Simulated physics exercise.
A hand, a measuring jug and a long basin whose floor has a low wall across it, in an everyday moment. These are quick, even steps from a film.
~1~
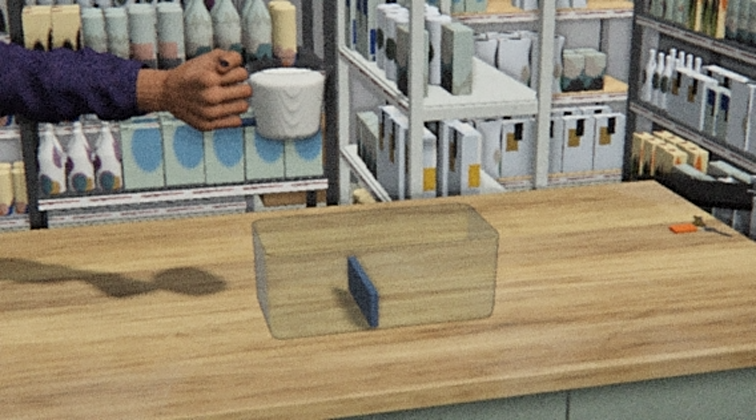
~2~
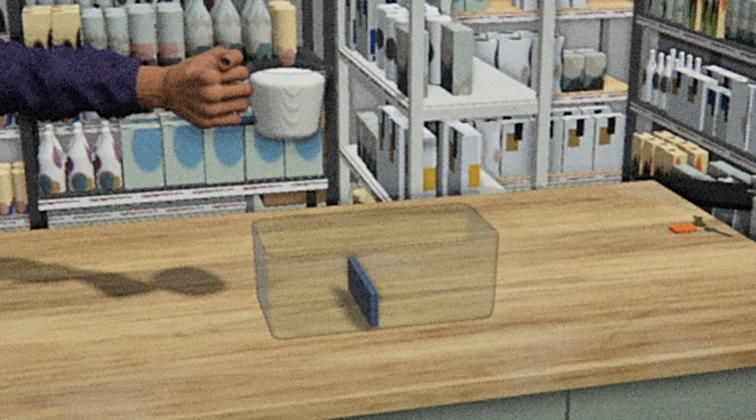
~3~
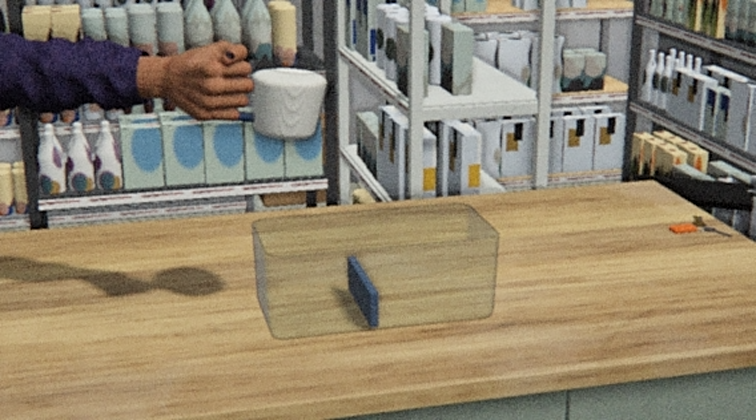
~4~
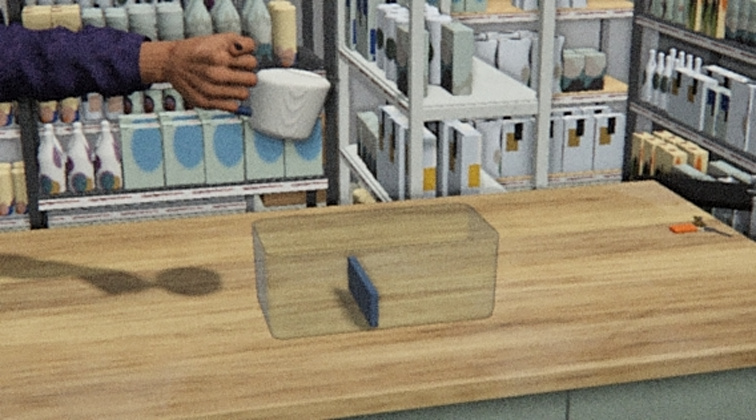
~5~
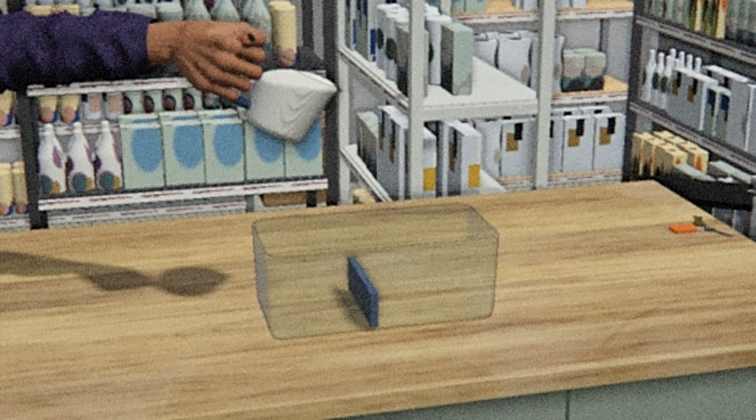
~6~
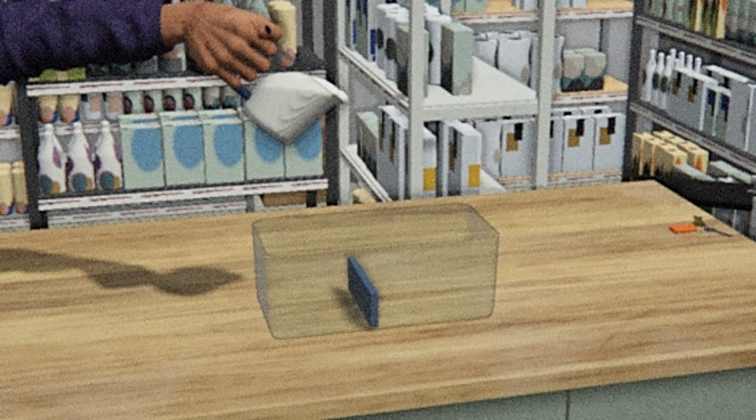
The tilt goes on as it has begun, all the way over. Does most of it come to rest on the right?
Heavier on the right.
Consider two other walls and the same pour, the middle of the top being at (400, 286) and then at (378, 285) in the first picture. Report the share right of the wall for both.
It would come to roughly 15 per cent the first time and roughly 40 per cent the second.
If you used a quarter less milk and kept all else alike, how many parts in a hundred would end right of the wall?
Near 60 %.
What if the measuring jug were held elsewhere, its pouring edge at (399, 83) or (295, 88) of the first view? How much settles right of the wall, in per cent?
Roughly 85 % and 10 %.
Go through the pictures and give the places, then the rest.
It leans 0°; its right rim is at (333, 65); the milk meets the walls at (249, 78) and (323, 74); the long basin's rim runs from (259, 240) to (484, 220); the wall's top is at (362, 275), in the first picture.
It leans 2°; its right rim is at (335, 66); the milk meets the walls at (249, 77) and (323, 74), in the second picture.
It leans 7°; its right rim is at (337, 71); the milk meets the walls at (252, 75) and (326, 76), in the third picture.
It leans 16°; its right rim is at (341, 79); the milk meets the walls at (256, 75) and (329, 79), in the fourth picture.
It leans 27°; its right rim is at (343, 89); the milk meets the walls at (255, 83) and (334, 82), in the fifth picture.
It leans 40°; its right rim is at (343, 102); the milk meets the walls at (250, 93) and (333, 92); 3 per cent is over the edge, in the sixth picture.
A moment on, the tilt is 112° and 27 per cent is still to pour, 0 is left of the wall and 22 right of it.
Next, the tilt is 115° and 2 per cent is still to pour, 21 is left of the wall and 67 right of it.
Then the tilt is 115° and 0 per cent is still to pour, 26 is left of the wall and 70 right of it.
Later the tilt is 115° and 0 per cent is still to pour, 27 is left of the wall and 70 right of it.
At rest 27 per cent lies left of the wall, 70 right of it and 2 outside.
